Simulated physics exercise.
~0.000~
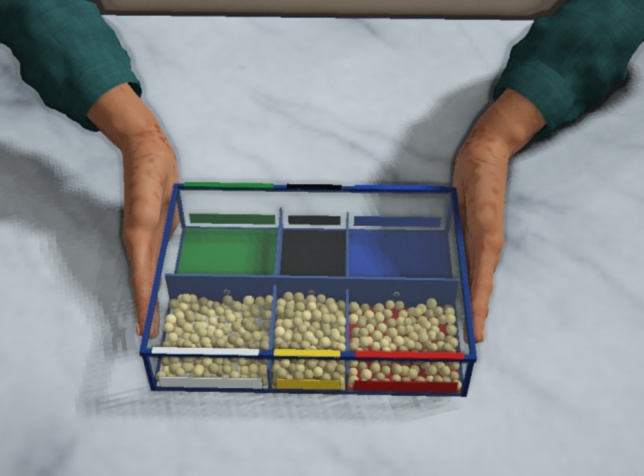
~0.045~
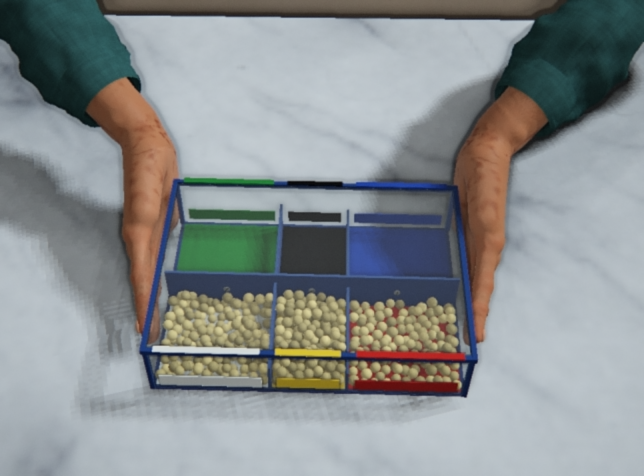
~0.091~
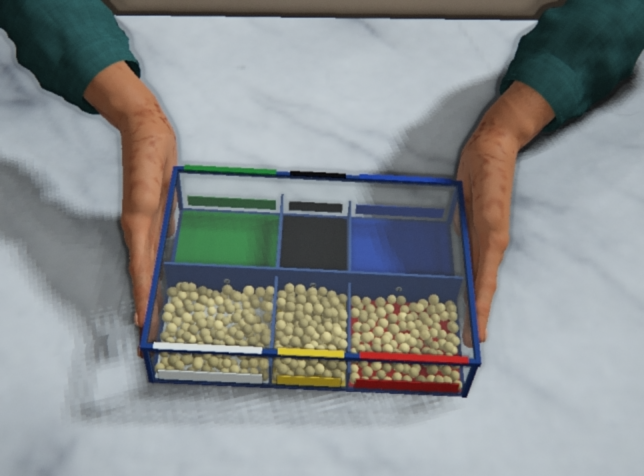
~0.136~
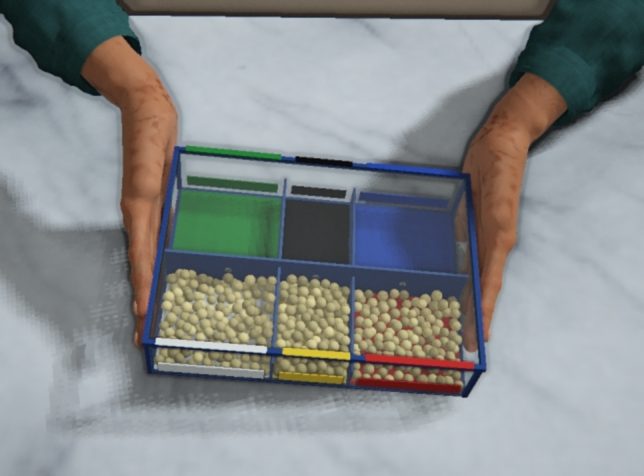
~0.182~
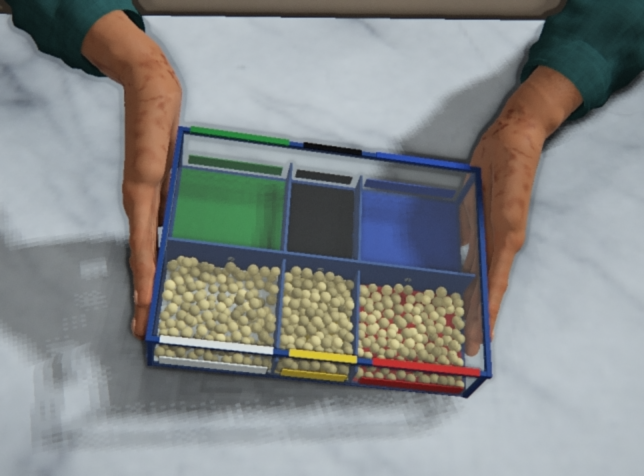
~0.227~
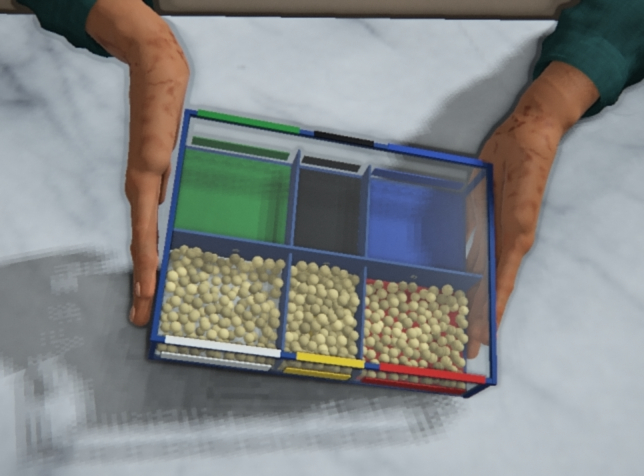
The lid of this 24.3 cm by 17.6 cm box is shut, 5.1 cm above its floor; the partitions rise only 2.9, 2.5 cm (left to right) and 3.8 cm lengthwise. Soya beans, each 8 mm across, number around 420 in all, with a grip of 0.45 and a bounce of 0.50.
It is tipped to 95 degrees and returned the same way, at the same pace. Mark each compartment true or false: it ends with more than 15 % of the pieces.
Red: True, blue: False, green: False, yellow: True, white: True, black: False.
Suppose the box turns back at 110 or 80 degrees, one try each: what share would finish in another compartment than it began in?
35 % and 25 %.
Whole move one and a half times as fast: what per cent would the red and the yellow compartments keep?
In that case the red compartment would hold 50 per cent and the yellow one 25 per cent.
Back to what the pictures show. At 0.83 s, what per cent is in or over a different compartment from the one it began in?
20 %.
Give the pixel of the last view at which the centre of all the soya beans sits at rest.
My guess is close to (353, 360).
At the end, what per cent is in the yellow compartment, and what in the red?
Yellow: 25; red: 50.
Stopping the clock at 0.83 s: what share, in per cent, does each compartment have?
In per cent: Red 40, blue 0, green 0, yellow 30, white 30, black 0.
After 0.83 s, tilt 94 degrees; red 40 %, yellow 30 %, white 30 %.
Then, at 1.23 s, tilt 39 degrees; red 50 %, yellow 25 %, white 25 %.
After 1.71 s, tilt 0 degrees; red 50 %, yellow 25 %, white 25 %.
In the end, at 2.1 s, red 50 %, blue 0 %, green 0 %, yellow 25 %, white 25 %, black 0 %.
